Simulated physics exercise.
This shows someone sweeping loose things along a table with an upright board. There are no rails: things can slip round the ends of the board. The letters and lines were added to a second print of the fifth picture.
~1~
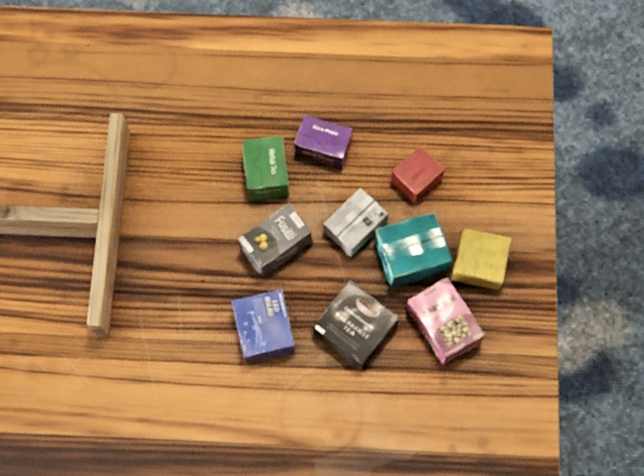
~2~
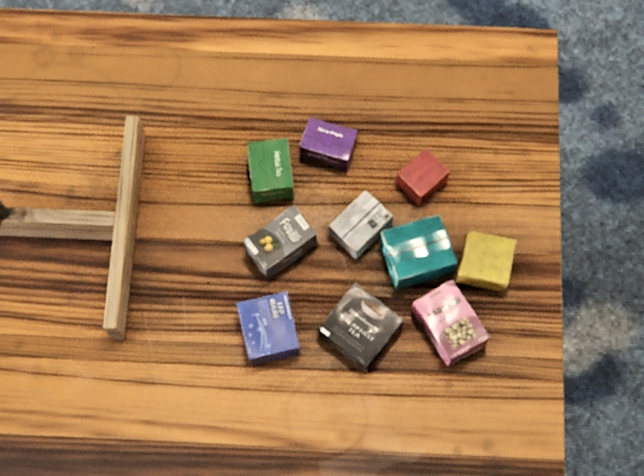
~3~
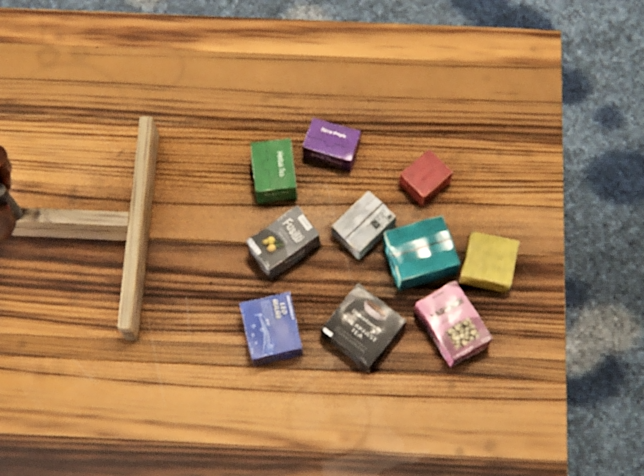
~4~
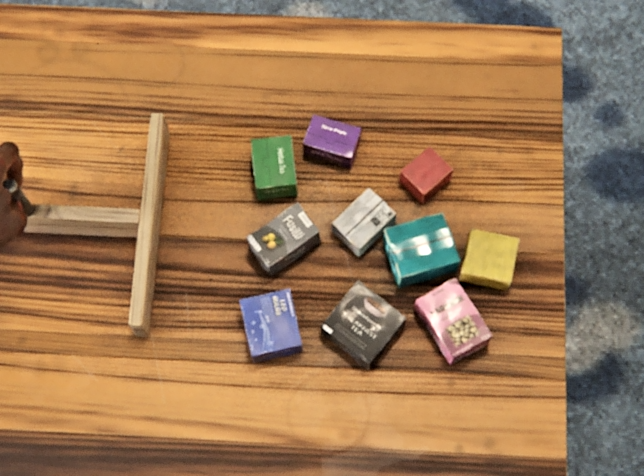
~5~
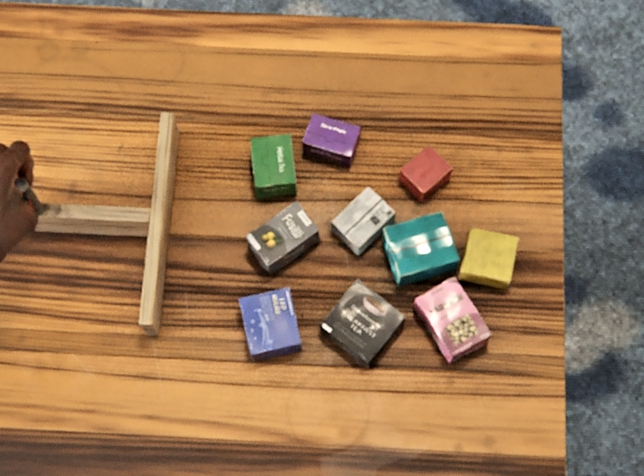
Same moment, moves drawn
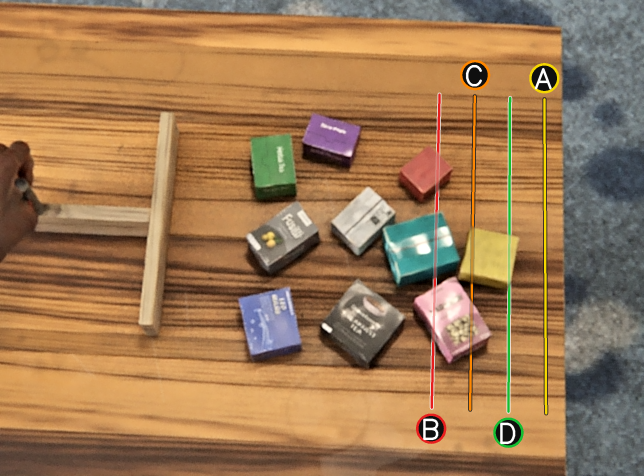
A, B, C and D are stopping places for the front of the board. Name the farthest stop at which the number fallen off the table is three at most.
No farther than C.
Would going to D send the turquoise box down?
Yes.
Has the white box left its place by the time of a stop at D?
Yes.
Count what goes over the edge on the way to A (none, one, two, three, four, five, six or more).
In all, six or more.
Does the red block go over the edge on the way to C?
No.
On the copy, A at (545, 250); B at (436, 244); C at (473, 246); D at (509, 248).
On C. First, board (271, 221); purple packet (354, 136); blue box (299, 328).
Then, board (384, 226); pink packet (526, 320); yellow block (517, 260).
Finally, board (471, 230); pink packet over the edge; yellow block over the edge; two fallen.
By contrast, A drops eight; B is within the limit but short; D drops five.
